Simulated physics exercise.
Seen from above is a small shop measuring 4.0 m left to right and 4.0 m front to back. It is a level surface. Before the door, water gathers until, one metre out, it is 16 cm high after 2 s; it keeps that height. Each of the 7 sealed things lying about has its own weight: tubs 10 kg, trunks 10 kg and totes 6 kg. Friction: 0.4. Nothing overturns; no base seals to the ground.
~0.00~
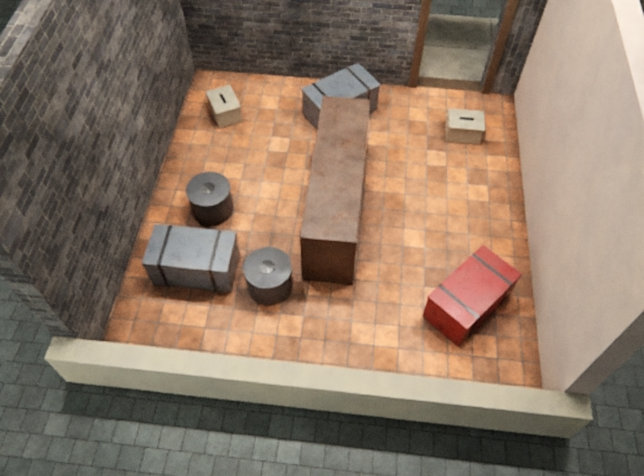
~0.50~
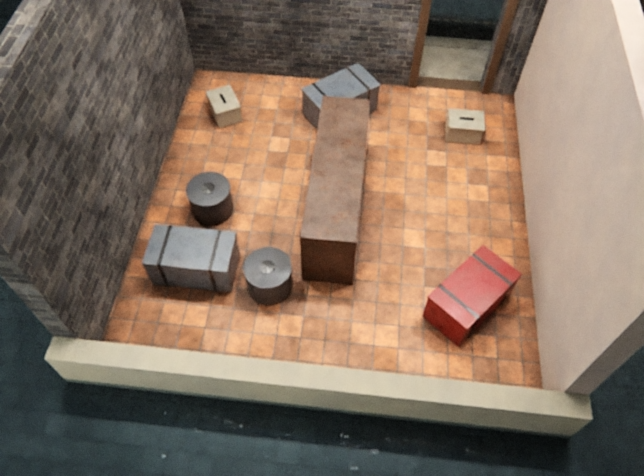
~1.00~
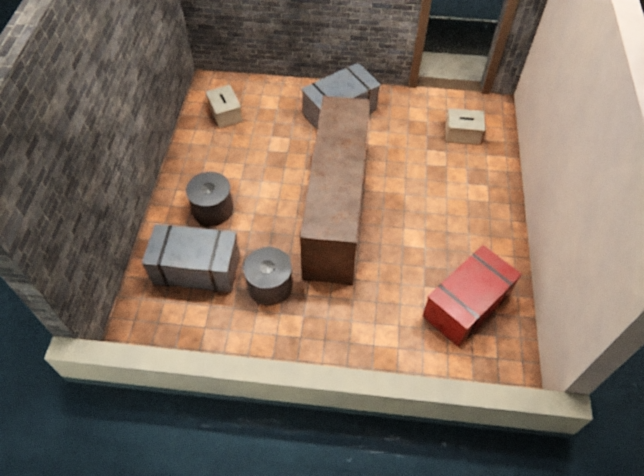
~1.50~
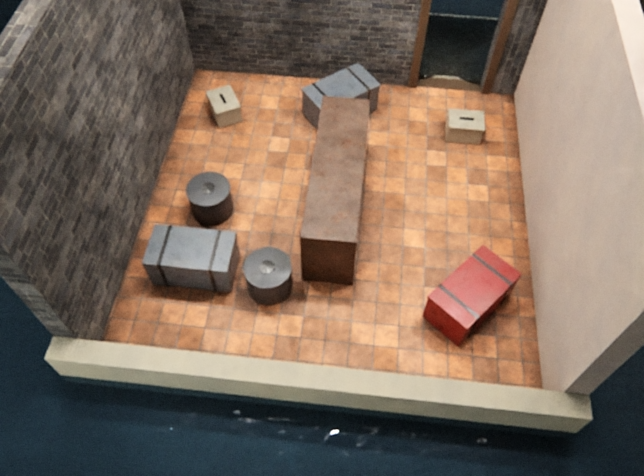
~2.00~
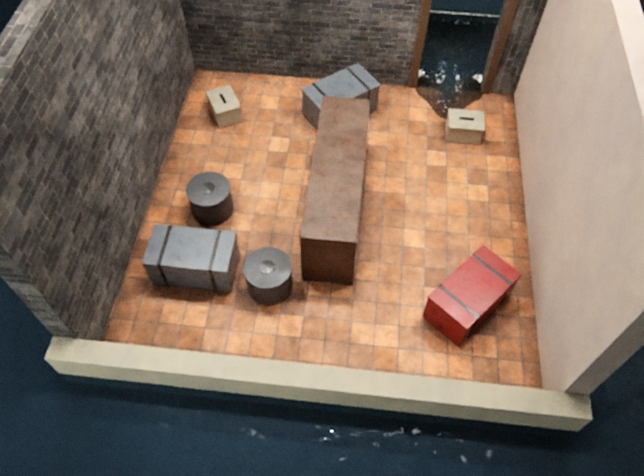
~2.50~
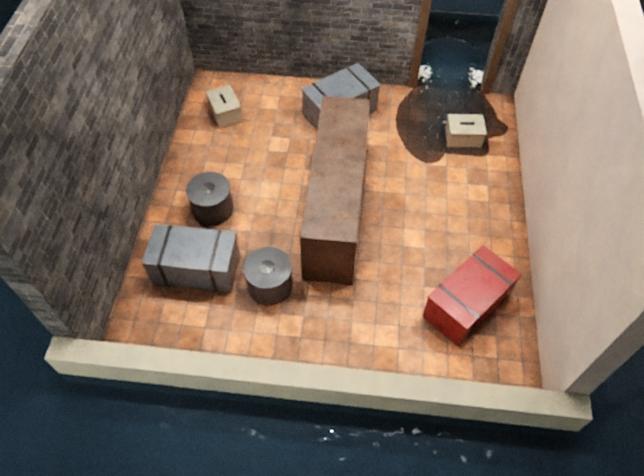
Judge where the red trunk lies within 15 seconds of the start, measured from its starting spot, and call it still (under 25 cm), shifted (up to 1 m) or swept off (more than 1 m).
It is swept off.
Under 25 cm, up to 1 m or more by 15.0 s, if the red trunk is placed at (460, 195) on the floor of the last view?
Well, it gets shoved far.
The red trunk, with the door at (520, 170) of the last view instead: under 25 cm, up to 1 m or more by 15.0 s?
By then the red trunk has shifted a small amount.
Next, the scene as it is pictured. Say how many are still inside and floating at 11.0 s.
At that point I count 2.
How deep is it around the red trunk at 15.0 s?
Depth: About 7 cm.
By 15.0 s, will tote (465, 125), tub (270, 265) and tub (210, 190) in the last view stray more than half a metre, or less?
Going one by one, I get above, within and within.
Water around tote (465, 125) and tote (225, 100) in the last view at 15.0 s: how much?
Some 6 cm at the first, some 3 cm at the second.
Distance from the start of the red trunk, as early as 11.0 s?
By then it has shifted roughly 150 cm.
After 3.5 s the red trunk is near (475, 285), 0.0 m from its start, aground; 0 afloat.
After 6.8 s the red trunk is near (477, 336), 0.5 m from its start, afloat; 2 afloat.
After 11.0 s the red trunk is near (289, 330), 1.7 m from its start, afloat; 2 afloat.
After 15.0 s the red trunk is near (199, 251), 2.5 m from its start, afloat; 4 afloat.
